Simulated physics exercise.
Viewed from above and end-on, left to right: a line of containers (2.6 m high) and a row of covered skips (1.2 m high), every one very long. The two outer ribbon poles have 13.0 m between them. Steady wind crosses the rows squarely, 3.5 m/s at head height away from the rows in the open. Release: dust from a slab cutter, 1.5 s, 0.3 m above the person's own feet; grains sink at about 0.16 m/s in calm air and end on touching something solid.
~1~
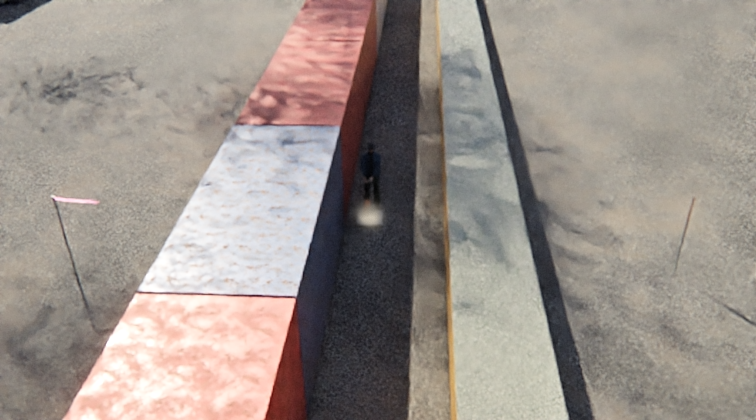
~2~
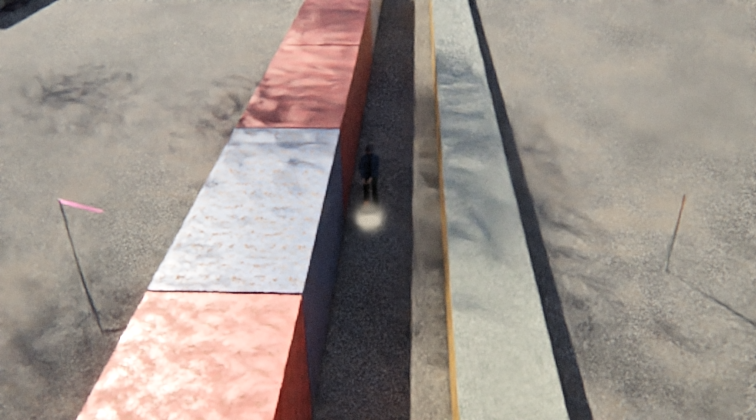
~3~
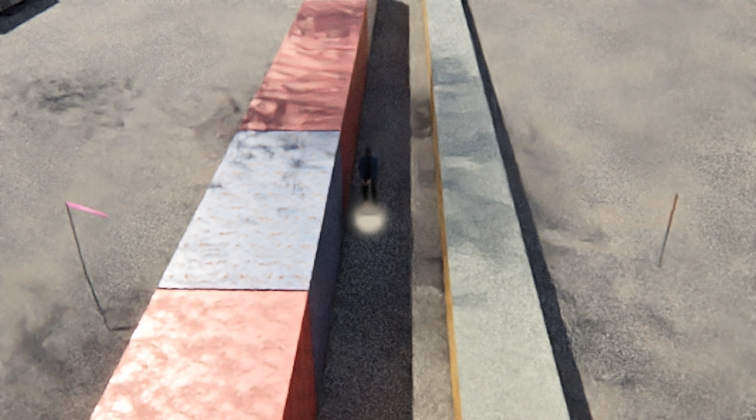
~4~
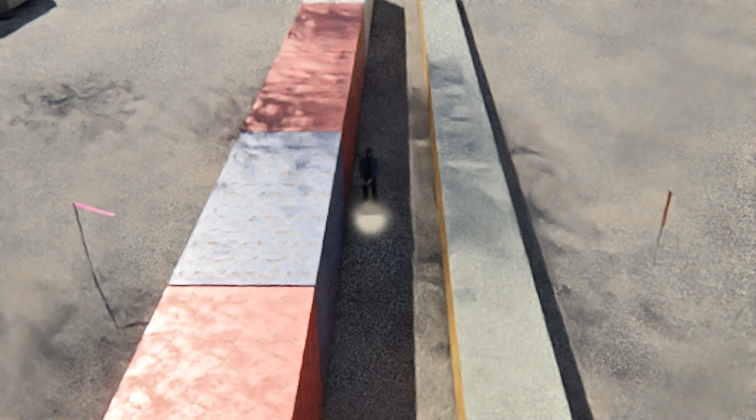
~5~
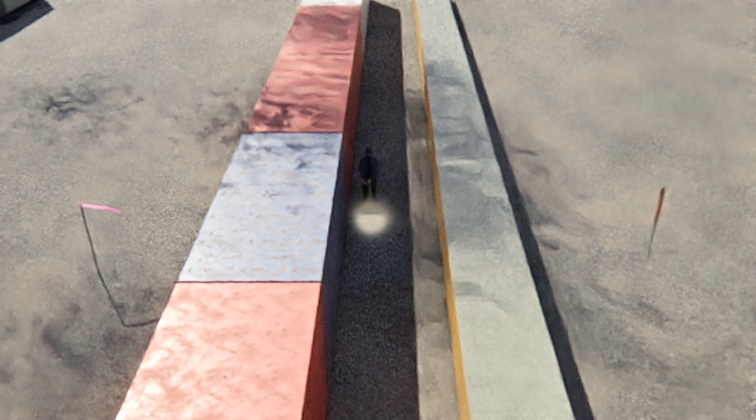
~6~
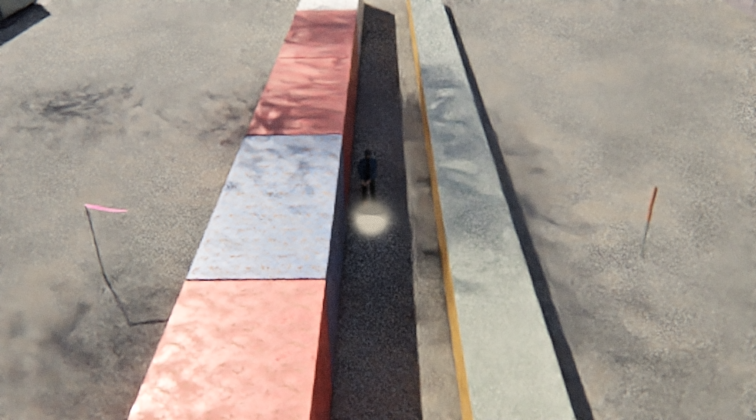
Alley between a line of containers and a row of covered skips, a dark figure standing still as the view shifts slightly.
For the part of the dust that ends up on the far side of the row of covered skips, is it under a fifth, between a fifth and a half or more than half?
The part of the dust that ends up on the far side of the row of covered skips is not even a fifth.
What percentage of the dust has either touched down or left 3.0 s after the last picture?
I'd put it at around 85 per cent.
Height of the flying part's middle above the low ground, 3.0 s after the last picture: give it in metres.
Middle height: Approx. 0.2 m.
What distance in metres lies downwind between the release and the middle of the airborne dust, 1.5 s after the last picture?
My estimate would be some 0.0 metres.
Then, 1.5 s after the last picture, 50 % is in the air or yet to come; 0 % is beyond the row of covered skips; the middle of what still flies is 0.1 m above the low ground, near (374, 220).
Then, 3.0 s after the last picture, 16 % is in the air or yet to come; 0 % is beyond the row of covered skips; the middle of what still flies is 0.2 m above the low ground, near (380, 218).
Then, 6.9 s after the last picture, 4 % is in the air or yet to come; 0 % is beyond the row of covered skips.
Then, 19.0 s after the last picture, 1 % is in the air or yet to come; 0 % is beyond the row of covered skips.
Then, 44.0 s after the last picture, 0 % is in the air or yet to come; 0 % is beyond the row of covered skips.
